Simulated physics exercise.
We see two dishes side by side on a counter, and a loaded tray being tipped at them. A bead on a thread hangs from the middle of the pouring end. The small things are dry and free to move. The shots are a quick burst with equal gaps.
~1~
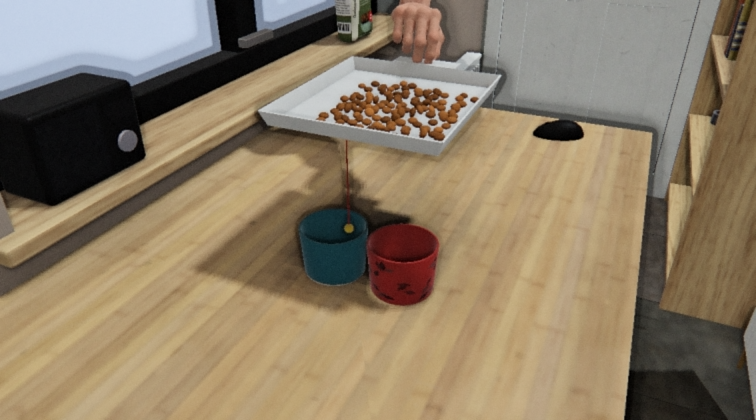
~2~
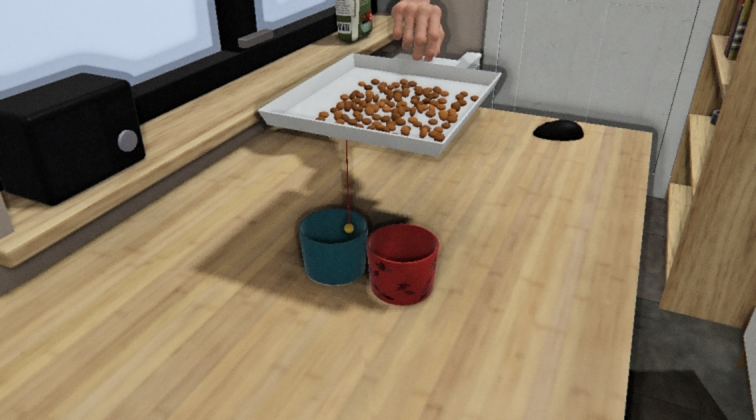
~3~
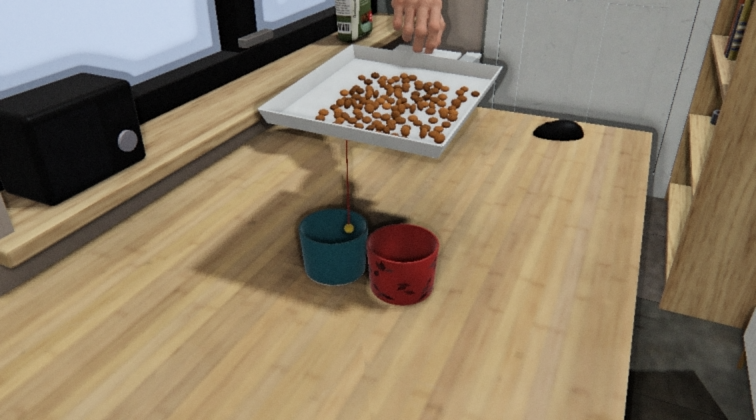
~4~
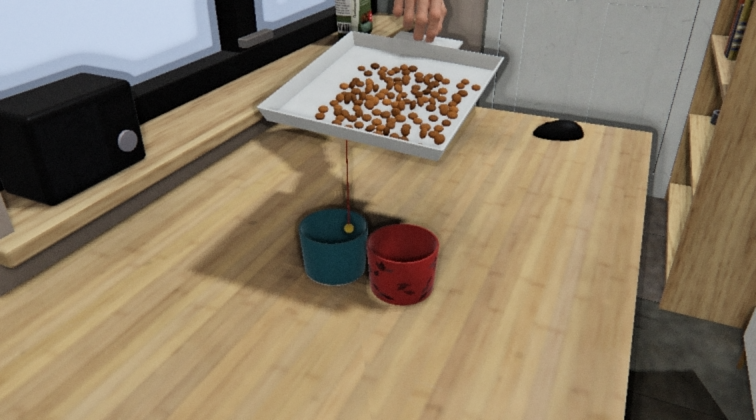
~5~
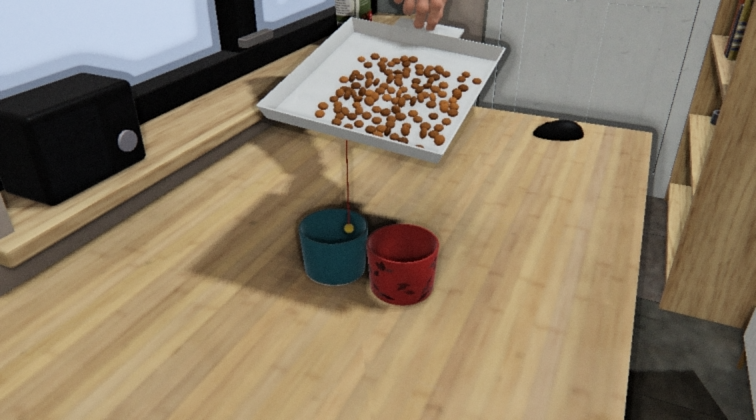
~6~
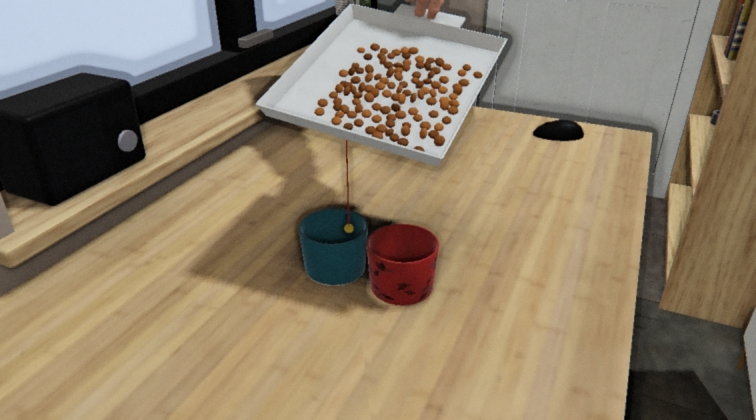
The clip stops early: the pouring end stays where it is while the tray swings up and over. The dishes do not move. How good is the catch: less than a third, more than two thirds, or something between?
The two hold less than a third of the load.
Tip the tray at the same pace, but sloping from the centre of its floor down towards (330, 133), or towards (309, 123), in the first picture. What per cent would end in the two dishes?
About 0 and 0 per cent.
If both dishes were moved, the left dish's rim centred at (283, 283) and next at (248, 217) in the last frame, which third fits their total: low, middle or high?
At the first place below one third, at the second under a third.
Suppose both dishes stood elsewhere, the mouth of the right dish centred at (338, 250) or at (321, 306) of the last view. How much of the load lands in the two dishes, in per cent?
Near 10 % and 0 %.
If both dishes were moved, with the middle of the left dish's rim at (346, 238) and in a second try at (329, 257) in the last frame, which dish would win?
The first try: The right one. The second: The right dish.
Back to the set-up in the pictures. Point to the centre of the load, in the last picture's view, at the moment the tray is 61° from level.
Close to (402, 135).
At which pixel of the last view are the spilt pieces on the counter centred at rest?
Around (422, 334).
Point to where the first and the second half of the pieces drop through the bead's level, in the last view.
At about (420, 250), then at (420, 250).
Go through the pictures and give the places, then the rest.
In the first picture, corners of the pouring end at (266, 109) and (439, 139), level; middle of the load at (398, 108), bits of cat kibble; left dish at (318, 261); right dish at (389, 280); bead on its thread at (349, 228).
In the second picture, corners of the pouring end at (266, 109) and (439, 140), level; middle of the load at (398, 107).
In the third picture, corners of the pouring end at (266, 108) and (438, 142), tipped barely, lowest at the right corner; middle of the load at (398, 103).
In the fourth picture, corners of the pouring end at (265, 106) and (438, 145), tipped a little, lowest at the right corner; middle of the load at (399, 99).
In the fifth picture, corners of the pouring end at (265, 104) and (438, 149), tipped a little, lowest at the right corner; middle of the load at (399, 94).
In the sixth picture, corners of the pouring end at (264, 102) and (438, 152), tipped clearly, lowest at the right corner; middle of the load at (399, 90); left dish at (318, 261); right dish at (389, 280).
Soon after the last picture, tray tipped steeply; nearly all on the tray; a small part in the air.
A little later, tray tipped right over; a small part on the tray; a small part in the right dish; about half outside both; about a quarter in the air.
Later still, tray tipped past a quarter turn; about a quarter in the right dish; most outside both.
At rest, tray tipped past a quarter turn; about a quarter in the right dish; none in the left dish; most outside both.
